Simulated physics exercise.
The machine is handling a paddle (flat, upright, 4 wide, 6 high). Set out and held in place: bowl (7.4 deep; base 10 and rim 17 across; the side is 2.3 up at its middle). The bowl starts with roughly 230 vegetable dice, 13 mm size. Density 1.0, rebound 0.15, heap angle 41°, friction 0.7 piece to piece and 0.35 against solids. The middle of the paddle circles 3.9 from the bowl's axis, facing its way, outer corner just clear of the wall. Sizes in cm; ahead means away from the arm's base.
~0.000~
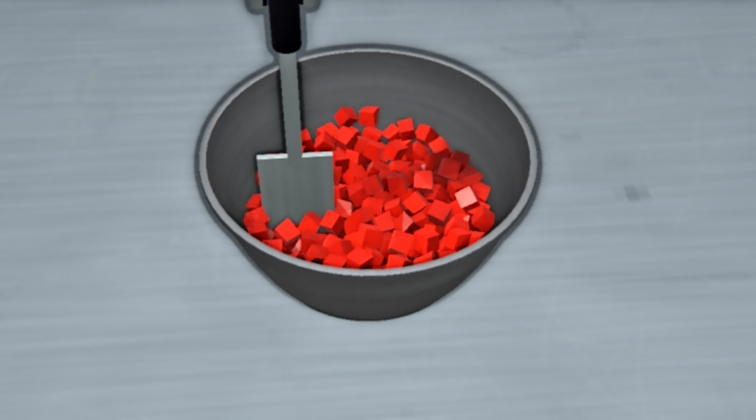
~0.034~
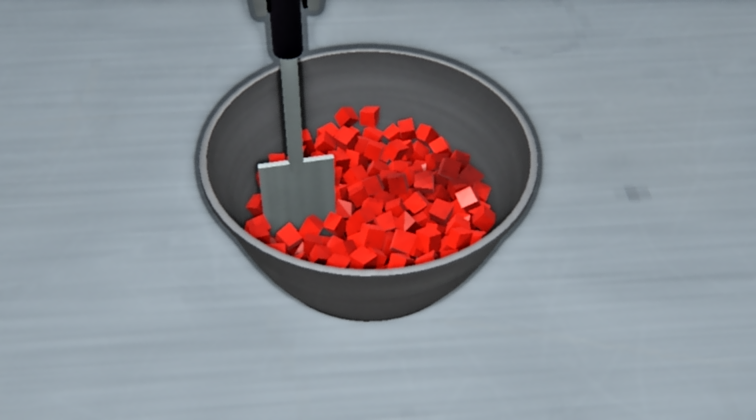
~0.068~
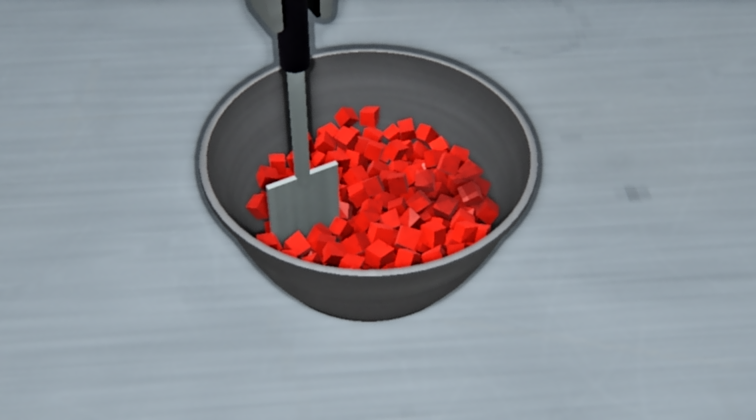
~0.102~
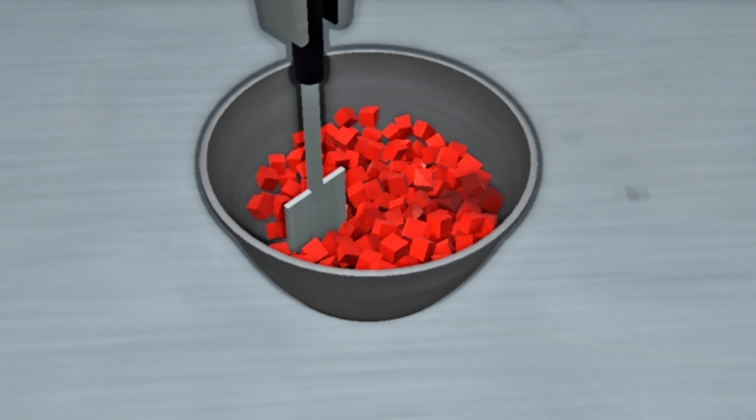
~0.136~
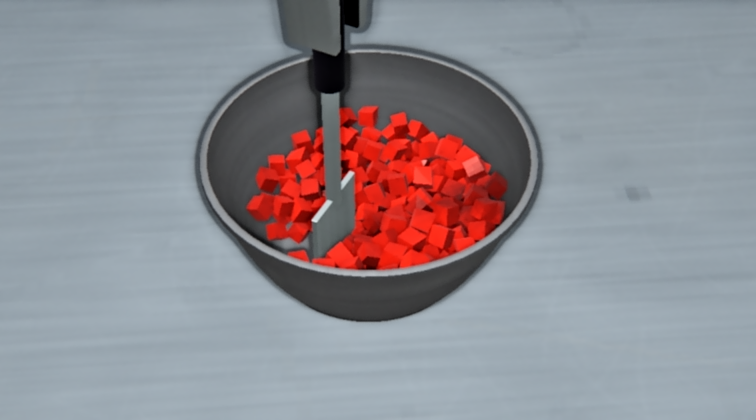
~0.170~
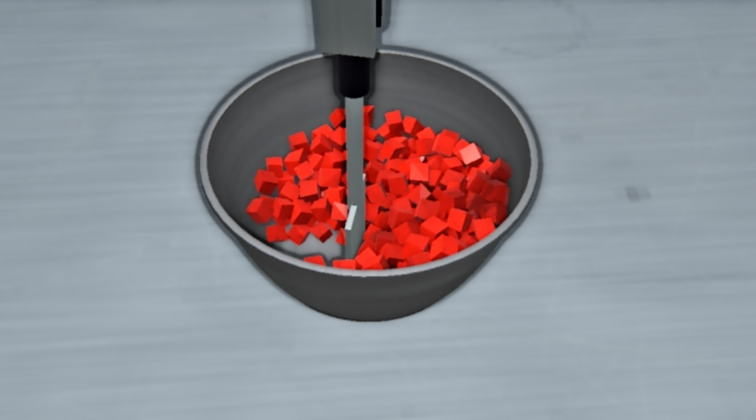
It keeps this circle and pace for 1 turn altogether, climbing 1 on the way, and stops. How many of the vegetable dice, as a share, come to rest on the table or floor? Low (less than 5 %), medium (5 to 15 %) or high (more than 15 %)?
Share on the table or floor: Medium (5 to 15 %).
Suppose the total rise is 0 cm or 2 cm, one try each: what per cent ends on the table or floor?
Some 5 and 5 per cent.
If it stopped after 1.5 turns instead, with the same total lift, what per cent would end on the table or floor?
Then about 10 per cent.
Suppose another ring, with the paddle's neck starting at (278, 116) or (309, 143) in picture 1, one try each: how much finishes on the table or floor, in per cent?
About 5 and 5 per cent.
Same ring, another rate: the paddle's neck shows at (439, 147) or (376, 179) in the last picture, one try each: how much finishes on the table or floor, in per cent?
About 25 and 10 per cent.
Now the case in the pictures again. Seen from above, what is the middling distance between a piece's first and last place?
Some 9 cm.
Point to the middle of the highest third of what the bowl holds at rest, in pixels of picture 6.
Near (312, 237).
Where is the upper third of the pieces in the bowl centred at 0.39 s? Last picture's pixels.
Around (432, 124).
After 0.39 s, 185° round, highest piece 9 above the table; 231 in the bowl, 1 on the table or floor, 2 in flight or on the tool.
After 0.61 s, 295° round, highest piece 9 above the table; 223 in the bowl, 8 on the table or floor, 3 in flight or on the tool.
After 0.91 s, 0° round, highest piece 8 above the table; 215 in the bowl, 19 on the table or floor.
After 1.61 s, 0° round, highest piece 8 above the table; 215 in the bowl, 19 on the table or floor.
In the end, 215 in the bowl, 19 on the table or floor. That is 8 % on the table or floor.
